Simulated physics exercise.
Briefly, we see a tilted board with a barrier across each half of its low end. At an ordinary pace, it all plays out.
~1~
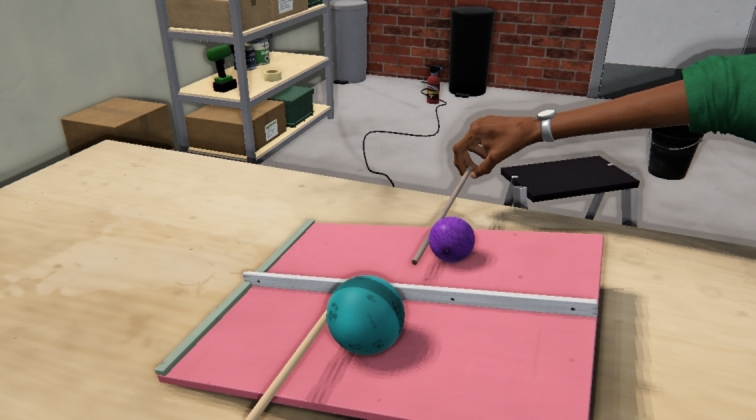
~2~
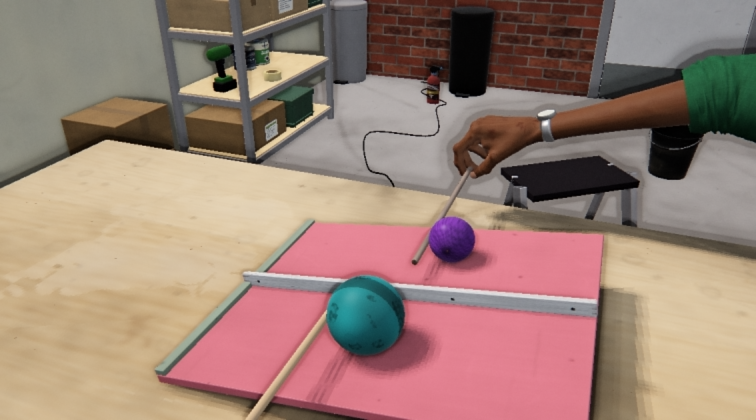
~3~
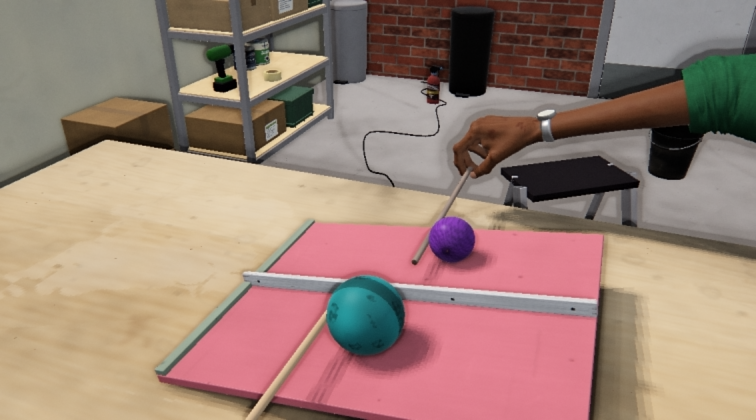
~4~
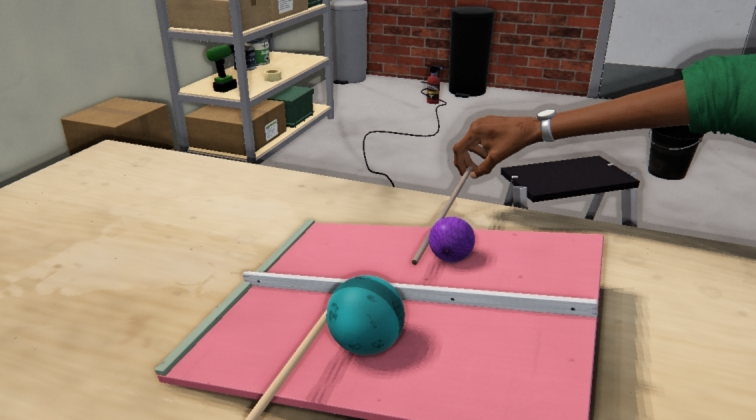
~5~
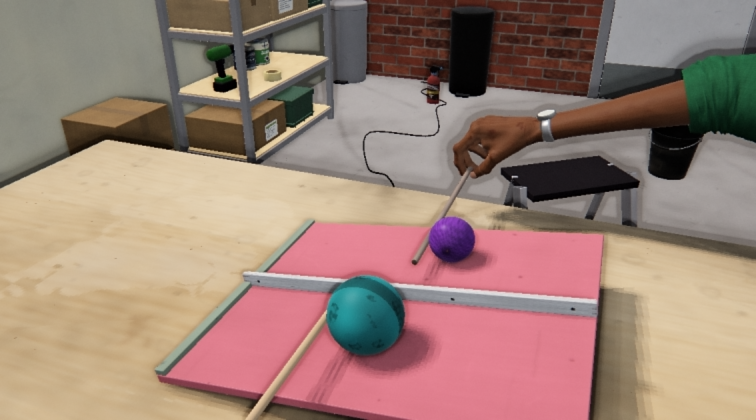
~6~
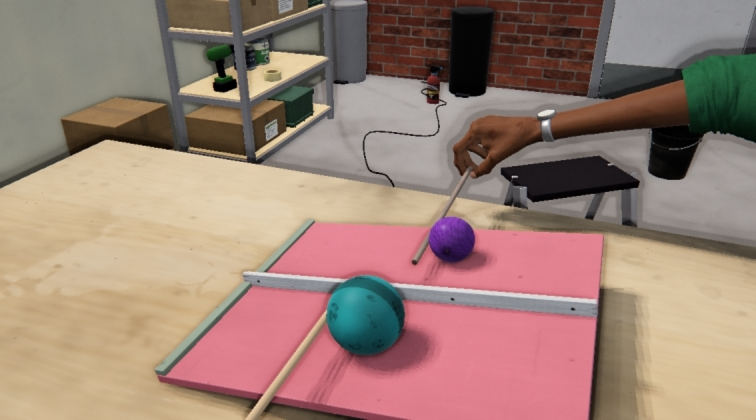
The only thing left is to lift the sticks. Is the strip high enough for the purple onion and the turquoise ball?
The purple onion falls off, the turquoise ball falls off.
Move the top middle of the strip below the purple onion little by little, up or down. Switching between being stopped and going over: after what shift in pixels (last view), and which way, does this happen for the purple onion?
That's a shift of close to 4 pixels upward.
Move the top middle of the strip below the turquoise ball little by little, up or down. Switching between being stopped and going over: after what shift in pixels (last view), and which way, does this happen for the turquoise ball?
You'd need to go up by roughly 4 pixels to hit the edge.
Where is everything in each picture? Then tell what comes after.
Held back by the sticks; purple onion (452, 239); turquoise ball (365, 315); board (400, 295), in the first picture.
Held back by the sticks; turquoise ball (365, 315); board (400, 295), in the second picture.
Held back by the sticks; purple onion (452, 239); board (400, 295), in the third picture.
Held back by the sticks; turquoise ball (365, 315); board (400, 295), in the fourth picture.
Held back by the sticks; purple onion (452, 239); board (400, 295), in the fifth picture.
Held back by the sticks; purple onion (452, 239); turquoise ball (365, 315); board (400, 295), in the sixth picture.
Then, 0.76 s later than the last frame, purple onion rolling on the board near (292, 232); turquoise ball off the board near (192, 292).
When it is over, the purple onion goes over the end; the turquoise ball goes over the end.
